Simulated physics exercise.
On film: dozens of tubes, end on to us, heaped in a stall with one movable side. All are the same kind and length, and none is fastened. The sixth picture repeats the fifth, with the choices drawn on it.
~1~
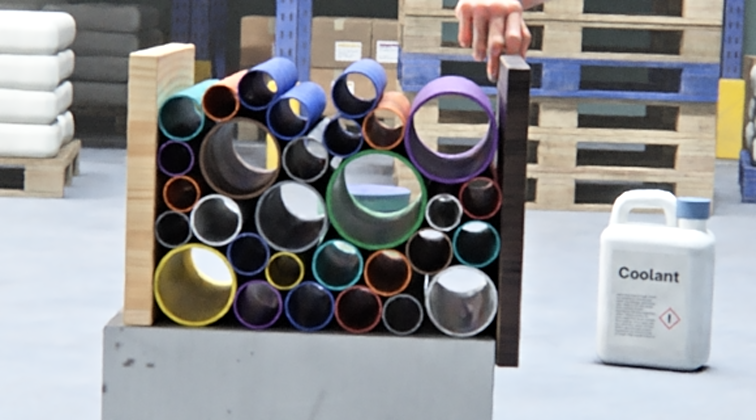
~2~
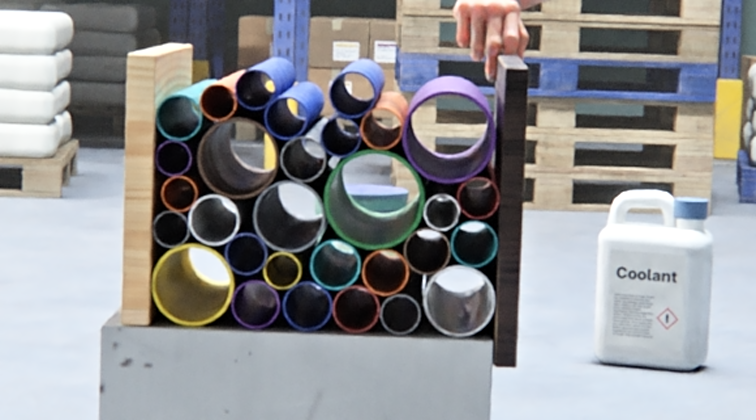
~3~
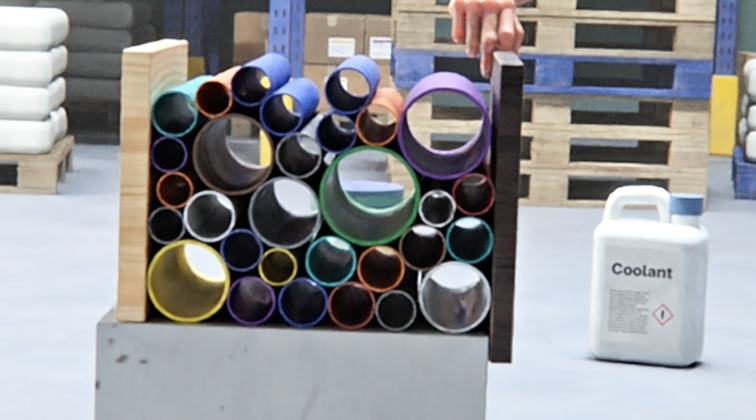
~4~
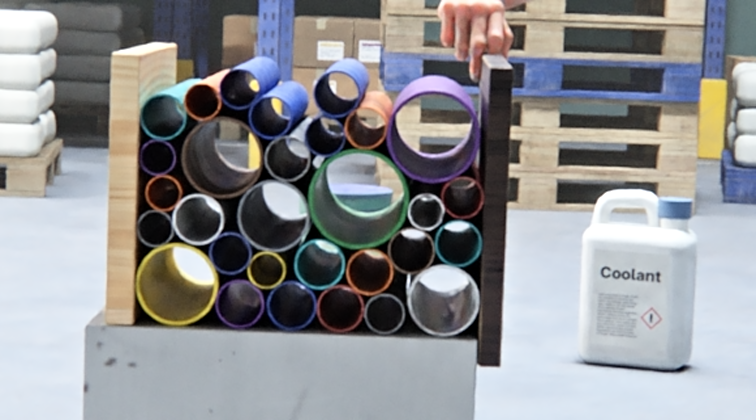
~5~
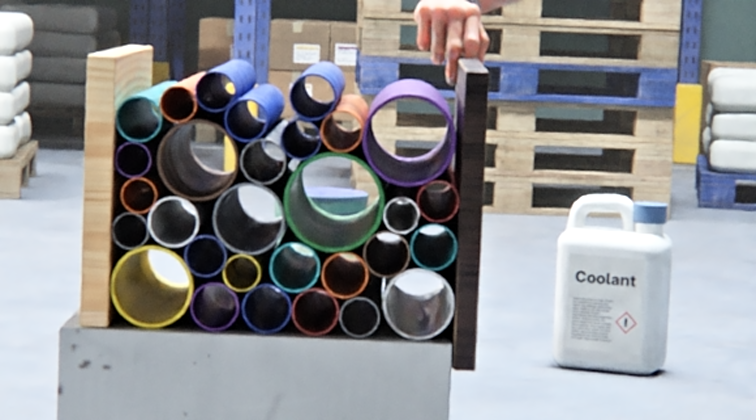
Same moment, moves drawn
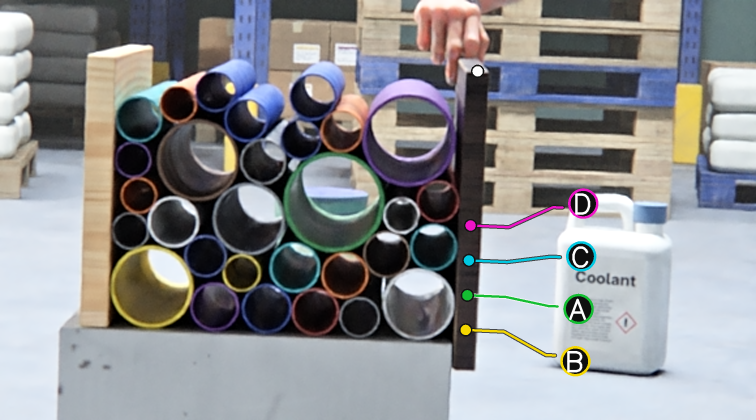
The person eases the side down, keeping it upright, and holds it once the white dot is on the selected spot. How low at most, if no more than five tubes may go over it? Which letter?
Lower it to C and no more.
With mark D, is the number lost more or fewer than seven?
It loses fewer than seven.
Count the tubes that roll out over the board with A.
With A, six.
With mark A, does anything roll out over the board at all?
Yes, at A.
On the marked copy, A at (467, 295); B at (466, 330); C at (469, 260); D at (470, 226); the white dot at (477, 72).
Taking C. A third of the way, top of the board (462, 161).
Two thirds of the way, top of the board (457, 259).
When it is over, top of the board (457, 259), four out over the board.
As for the rest, A six out over the board; B six out over the board; D none out over the board.
